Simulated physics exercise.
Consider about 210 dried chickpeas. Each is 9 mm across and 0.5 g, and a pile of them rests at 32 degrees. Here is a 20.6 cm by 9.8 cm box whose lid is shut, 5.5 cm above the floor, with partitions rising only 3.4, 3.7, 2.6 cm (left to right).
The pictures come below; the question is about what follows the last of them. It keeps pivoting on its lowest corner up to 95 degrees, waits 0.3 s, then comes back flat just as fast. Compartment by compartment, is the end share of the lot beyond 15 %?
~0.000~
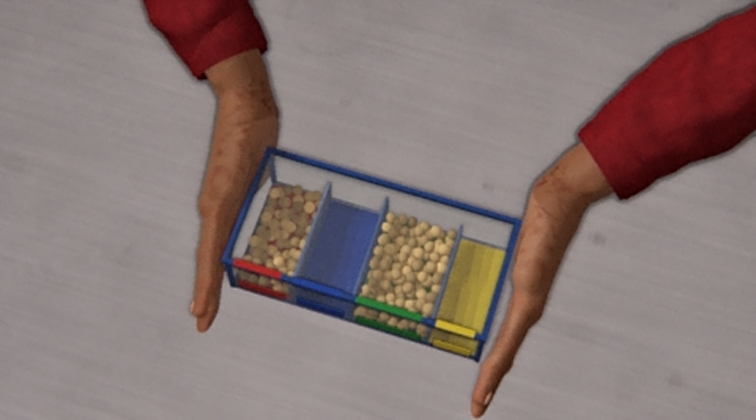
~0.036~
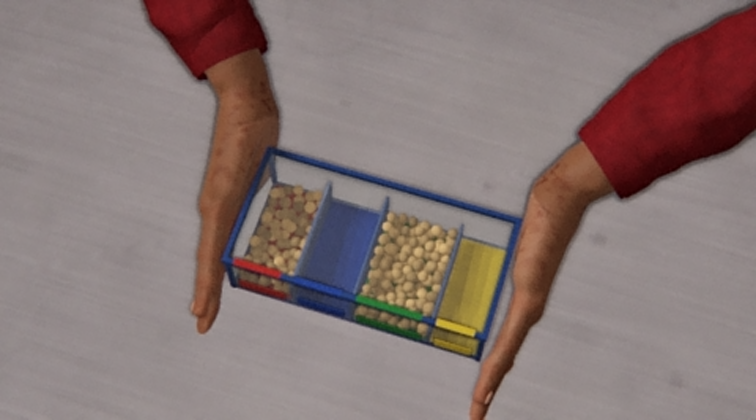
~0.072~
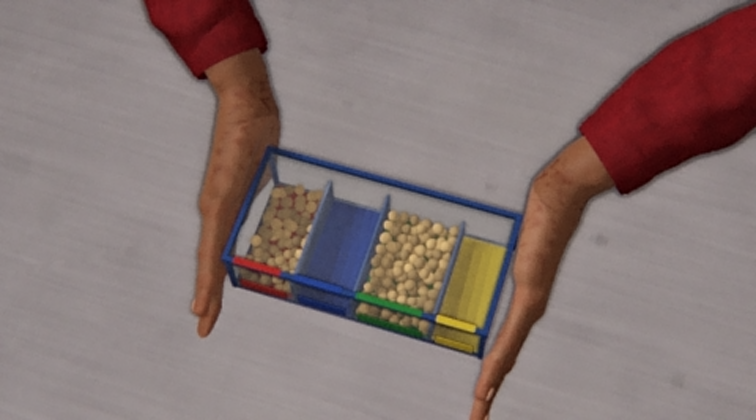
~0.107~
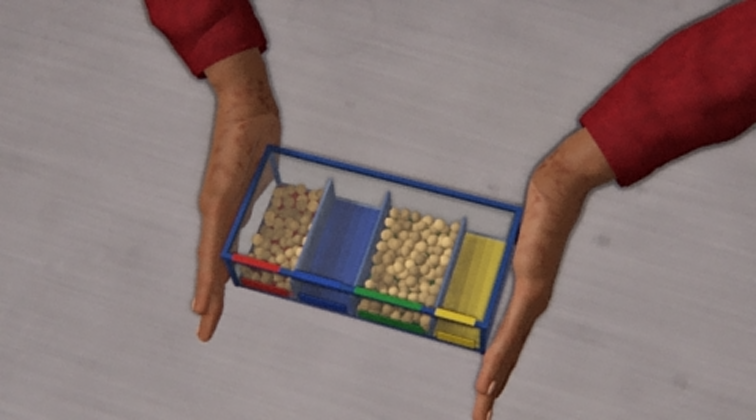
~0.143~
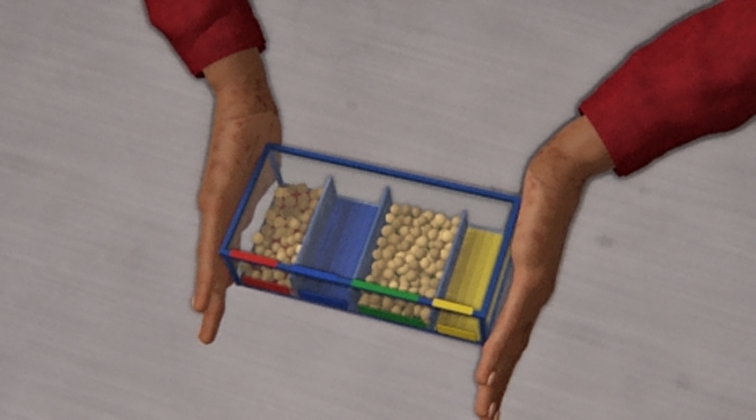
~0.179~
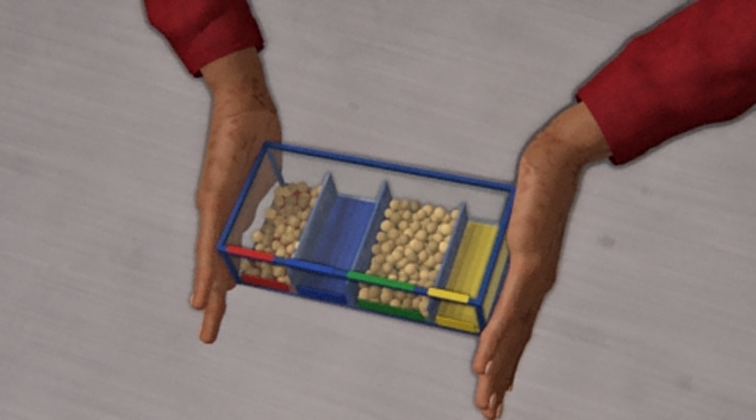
Red: Beyond; blue: Not beyond; green: Beyond; yellow: Not beyond.
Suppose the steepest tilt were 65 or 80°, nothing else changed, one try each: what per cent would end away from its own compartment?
Close to 0 in a hundred first, and 15 in a hundred second.
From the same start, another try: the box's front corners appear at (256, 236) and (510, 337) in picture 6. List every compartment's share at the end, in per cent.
Red 10; blue 5; green 25; yellow 60.
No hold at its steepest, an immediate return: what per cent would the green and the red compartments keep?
Result - green: 30 %, red: 65 %.
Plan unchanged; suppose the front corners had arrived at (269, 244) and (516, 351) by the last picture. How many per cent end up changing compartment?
Near 80 %.
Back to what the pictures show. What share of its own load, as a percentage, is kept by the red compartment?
I'd estimate about 100 %.
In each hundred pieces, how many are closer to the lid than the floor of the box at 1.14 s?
Some 50 per cent.
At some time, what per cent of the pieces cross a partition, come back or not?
Roughly 25 in a hundred.
After 1.14 s, tilt 95 degrees; red 50 %, blue 10 %, green 45 %.
After 1.79 s, tilt 50 degrees; red 60 %, green 40 %.
Then, at 2.47 s, tilt 0 degrees; red 60 %, green 40 %.
By 2.8 s all is still; red 60 %, blue 0 %, green 40 %, yellow 0 %.
